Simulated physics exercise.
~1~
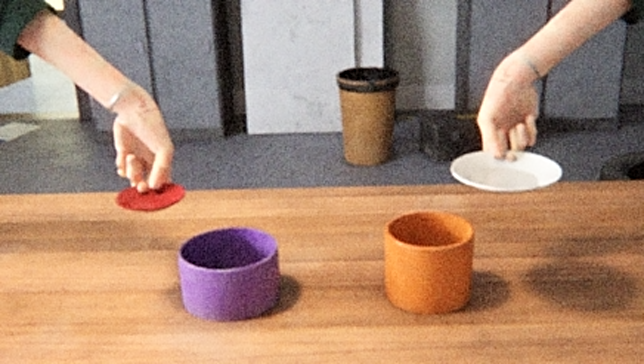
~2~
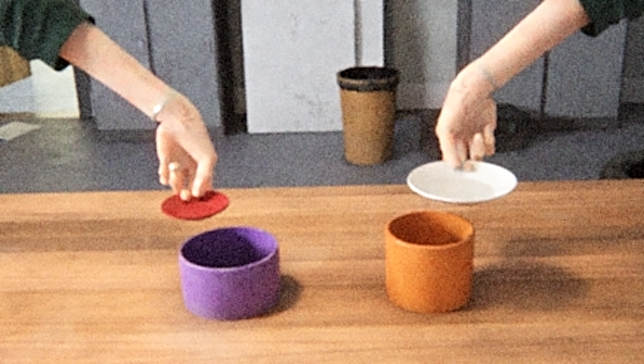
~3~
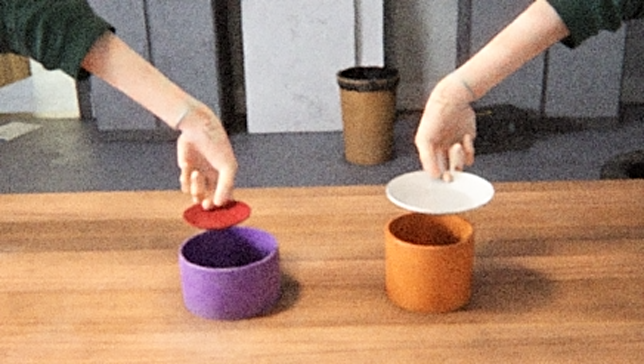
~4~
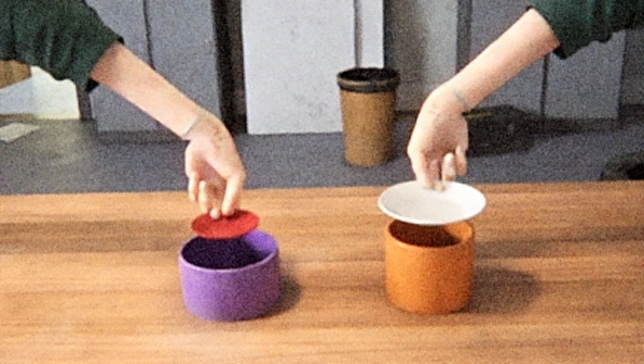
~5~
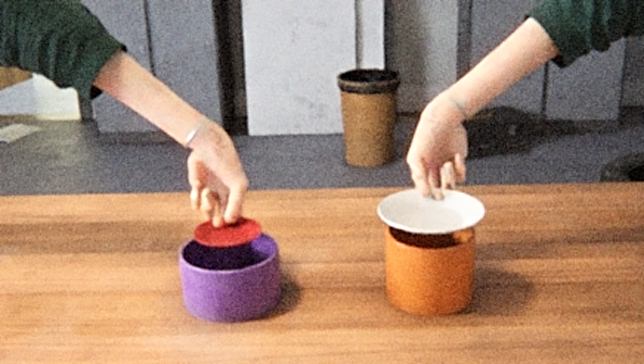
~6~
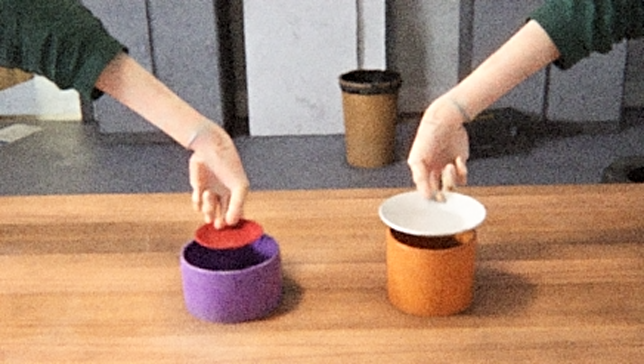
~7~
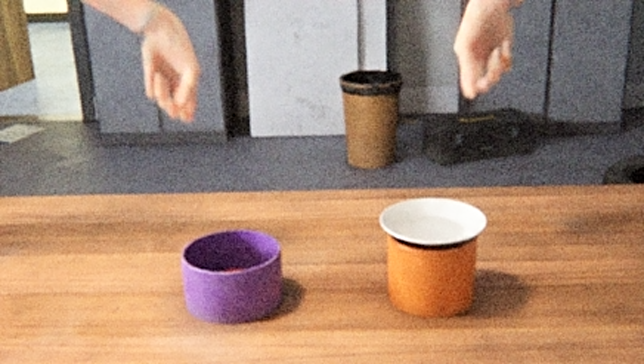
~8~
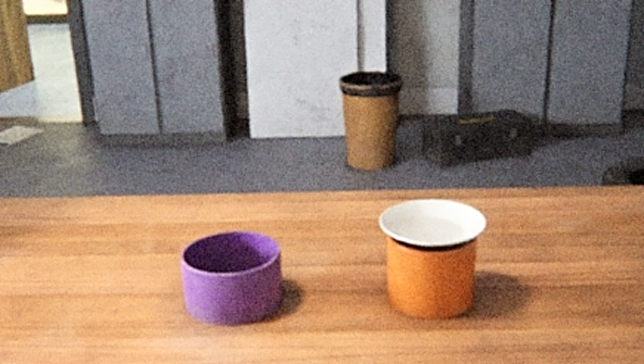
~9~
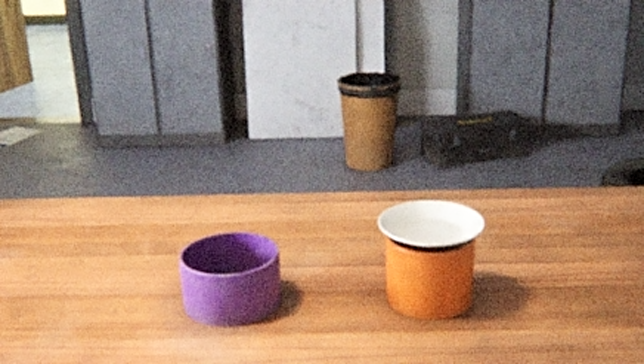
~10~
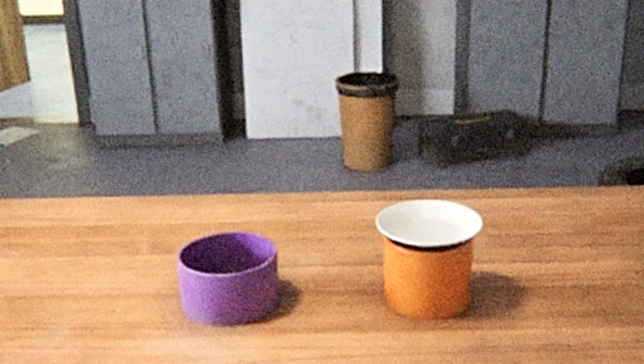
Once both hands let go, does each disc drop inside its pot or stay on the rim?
The small red disc drops inside the purple pot, while the white saucer stays on the rim and covers the orange pot.
